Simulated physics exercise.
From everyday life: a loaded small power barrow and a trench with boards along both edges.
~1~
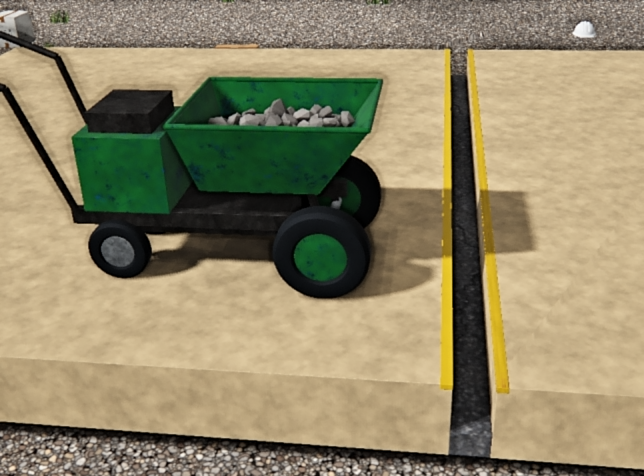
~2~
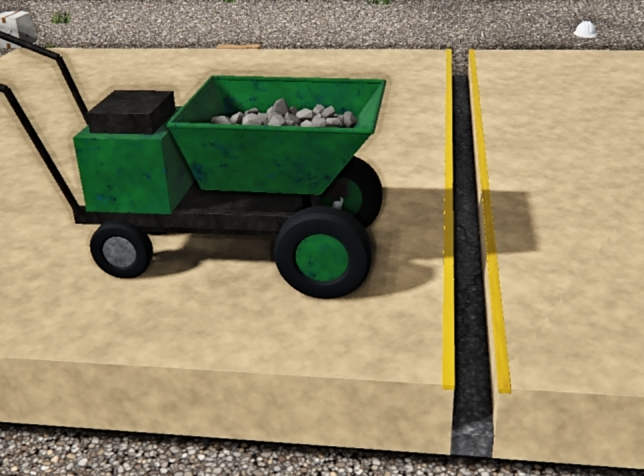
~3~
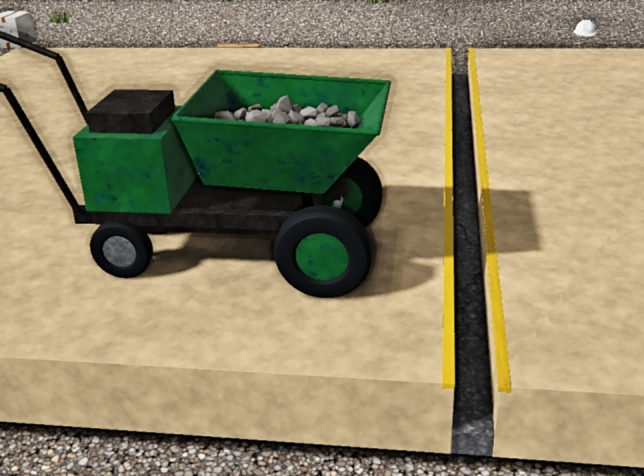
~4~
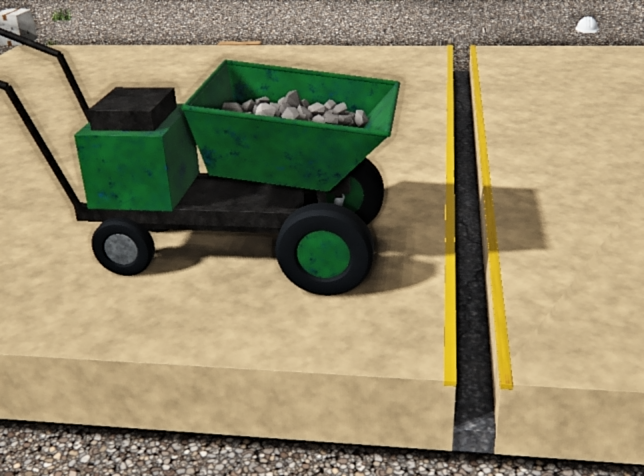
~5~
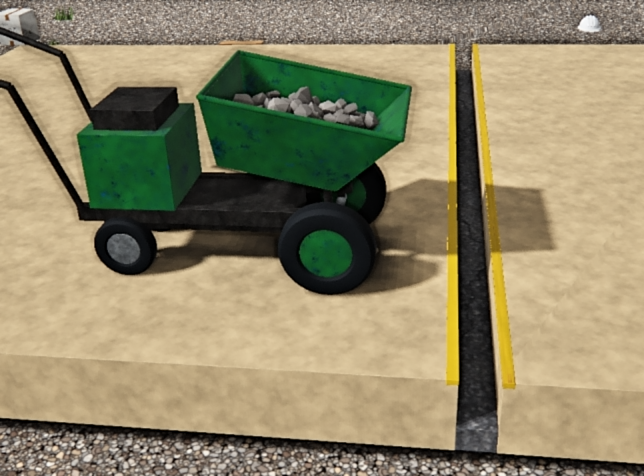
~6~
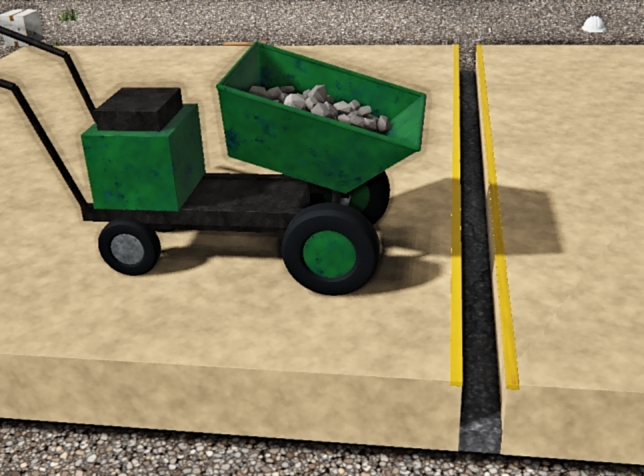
A green power barrow with black handles at left and a skip of grey broken stones stands on a tan slab, seen from the side and slightly above. To its right, a narrow dark trench runs between yellow-edged boards, with gravel in front and behind. The skip starts level, then lifts at its left end and tilts rightward, the wheels staying nearly still as the view shifts very slightly.
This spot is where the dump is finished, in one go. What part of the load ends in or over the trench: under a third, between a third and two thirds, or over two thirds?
Fraction in: One third to two thirds.
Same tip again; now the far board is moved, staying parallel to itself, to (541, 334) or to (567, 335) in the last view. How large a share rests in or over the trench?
Roughly 100 per cent, then roughly 100 per cent.
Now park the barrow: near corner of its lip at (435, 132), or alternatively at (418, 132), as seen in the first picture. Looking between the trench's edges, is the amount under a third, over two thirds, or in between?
First: Less than a third; second: Less than a third.
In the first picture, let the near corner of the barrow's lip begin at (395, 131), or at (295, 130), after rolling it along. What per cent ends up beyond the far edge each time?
First place: Around 70 per cent. Second place: Around 0 per cent.
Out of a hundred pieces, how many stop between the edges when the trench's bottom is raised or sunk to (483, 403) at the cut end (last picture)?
The share would be roughly 30 per cent.
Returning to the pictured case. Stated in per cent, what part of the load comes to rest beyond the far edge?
It works out to roughly 40 percent.
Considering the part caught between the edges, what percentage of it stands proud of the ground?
Around 15 per cent.
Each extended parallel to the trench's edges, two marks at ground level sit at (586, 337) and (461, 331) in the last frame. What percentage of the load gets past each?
Around 10 in a hundred for the first, 100 in a hundred for the second.
Shortly afterwards, skip tipped steeply; the whole lot in the skip.
Next, skip tipped right over; the bulk in the skip; a little in or heaped over the trench; a little beyond it; only a few falling.
Some moments later, skip tipped right over; a little in the skip; near half in or heaped over the trench; near a third beyond it.
In the end, skip tipped right over; only a few in the skip; near half in or heaped over the trench; near a third beyond it.
